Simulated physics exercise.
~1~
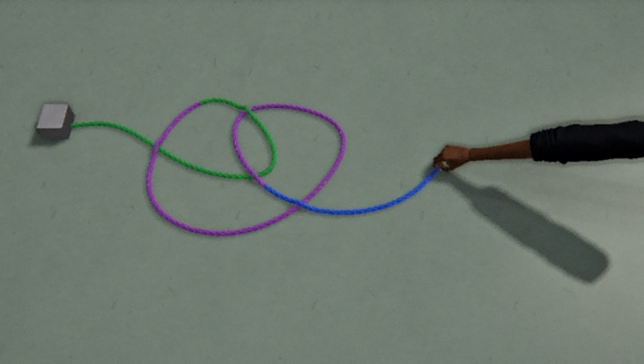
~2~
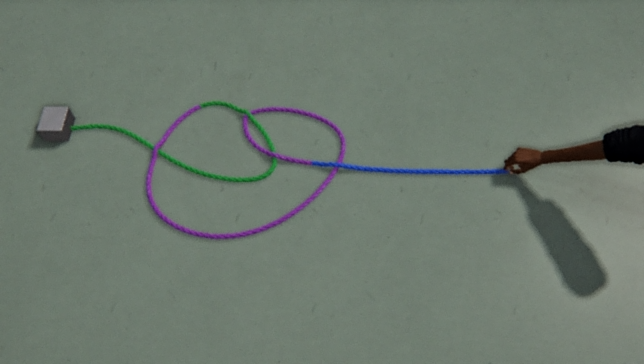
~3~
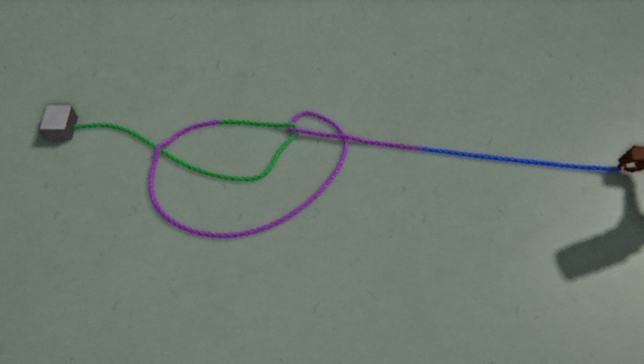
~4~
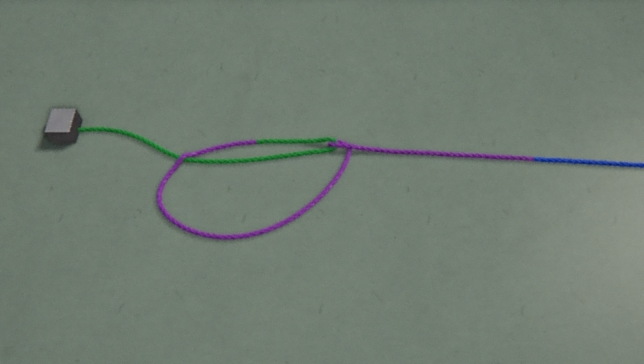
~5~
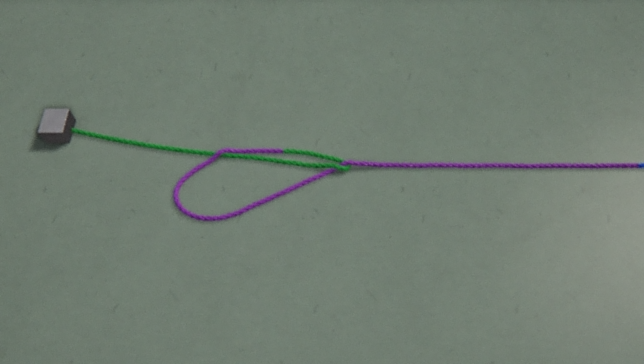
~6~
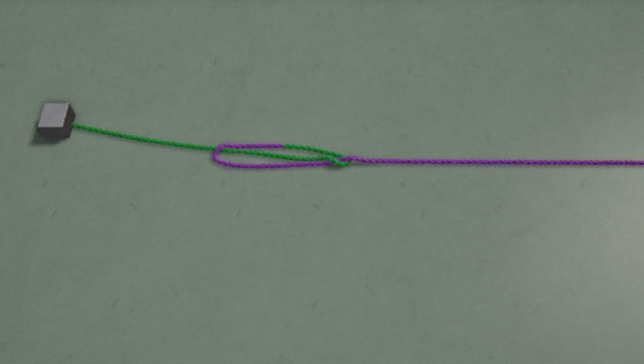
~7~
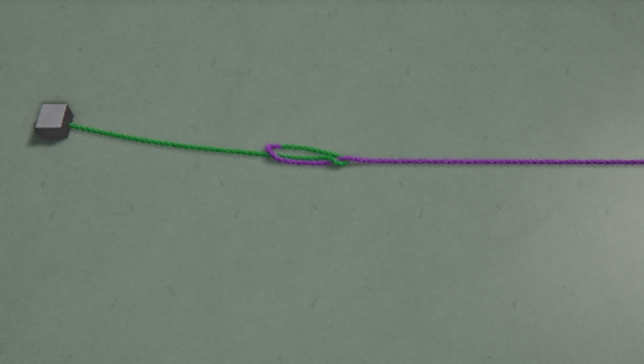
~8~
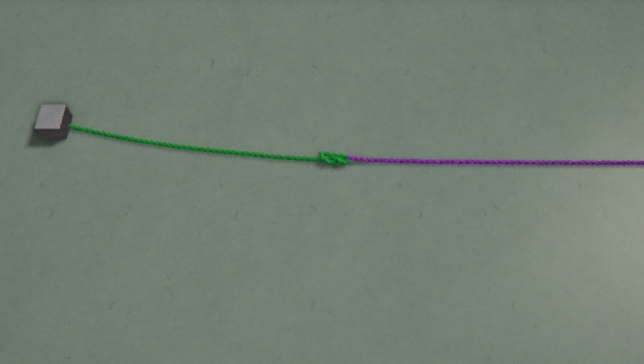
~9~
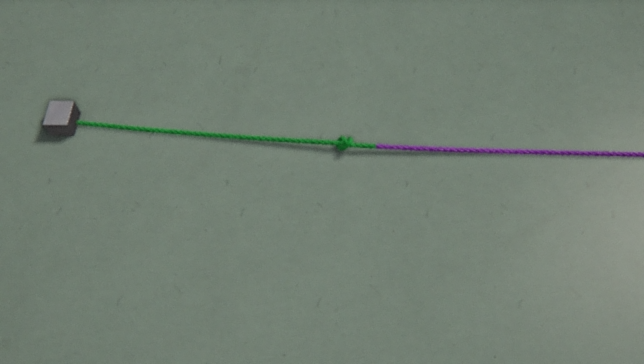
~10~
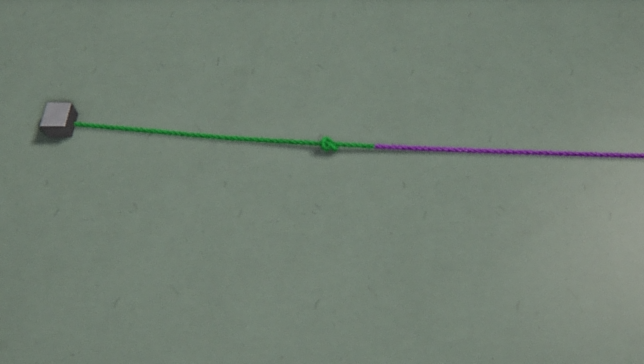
A looped rope tightens into a small knot as a hand pulls its end right.
